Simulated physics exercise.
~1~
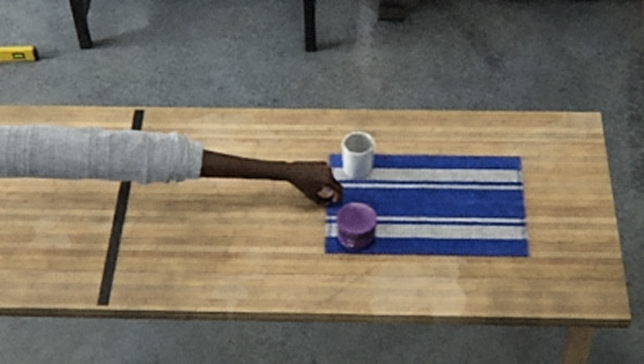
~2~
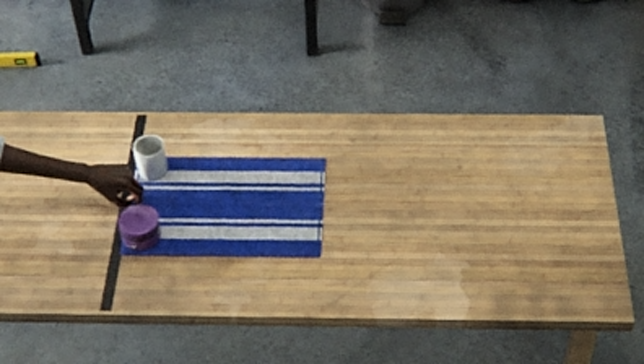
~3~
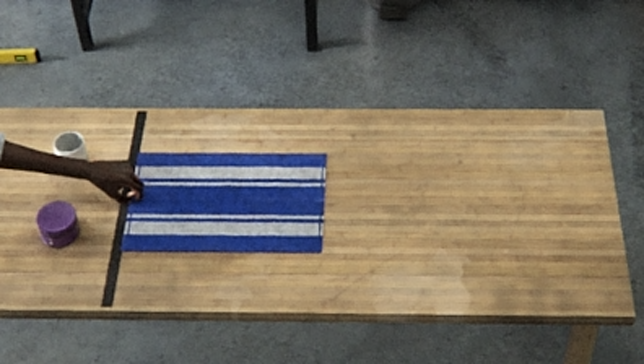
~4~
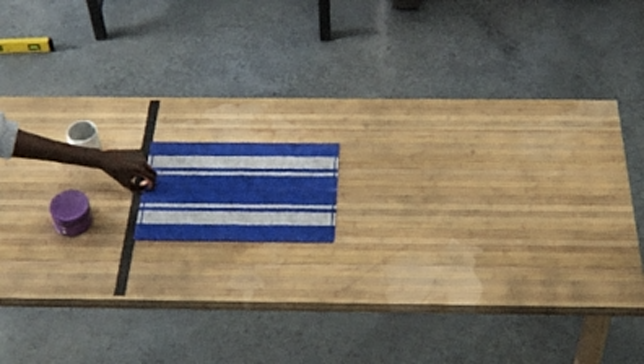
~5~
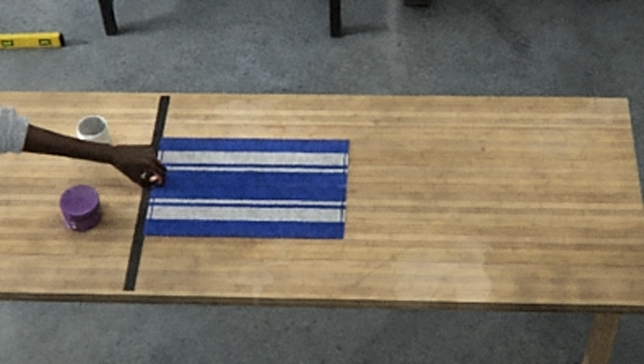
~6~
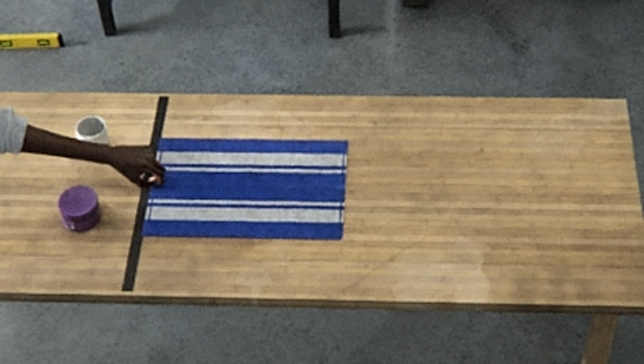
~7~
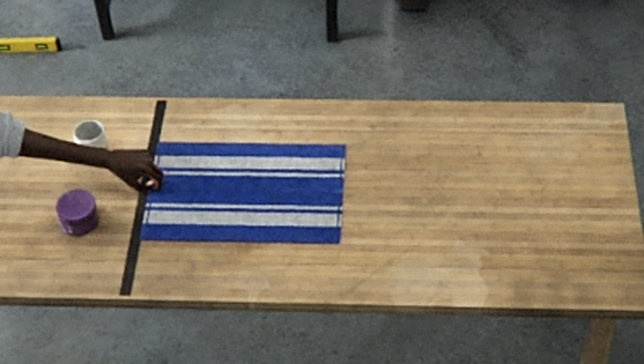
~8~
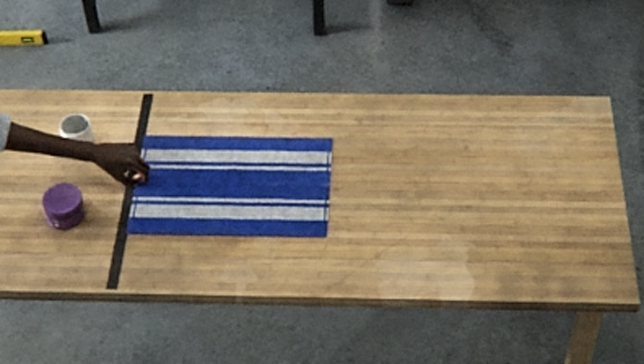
Blue striped table runner pulled left by a hand stopping at a dark tape line, white mug and purple tub sliding off ahead.
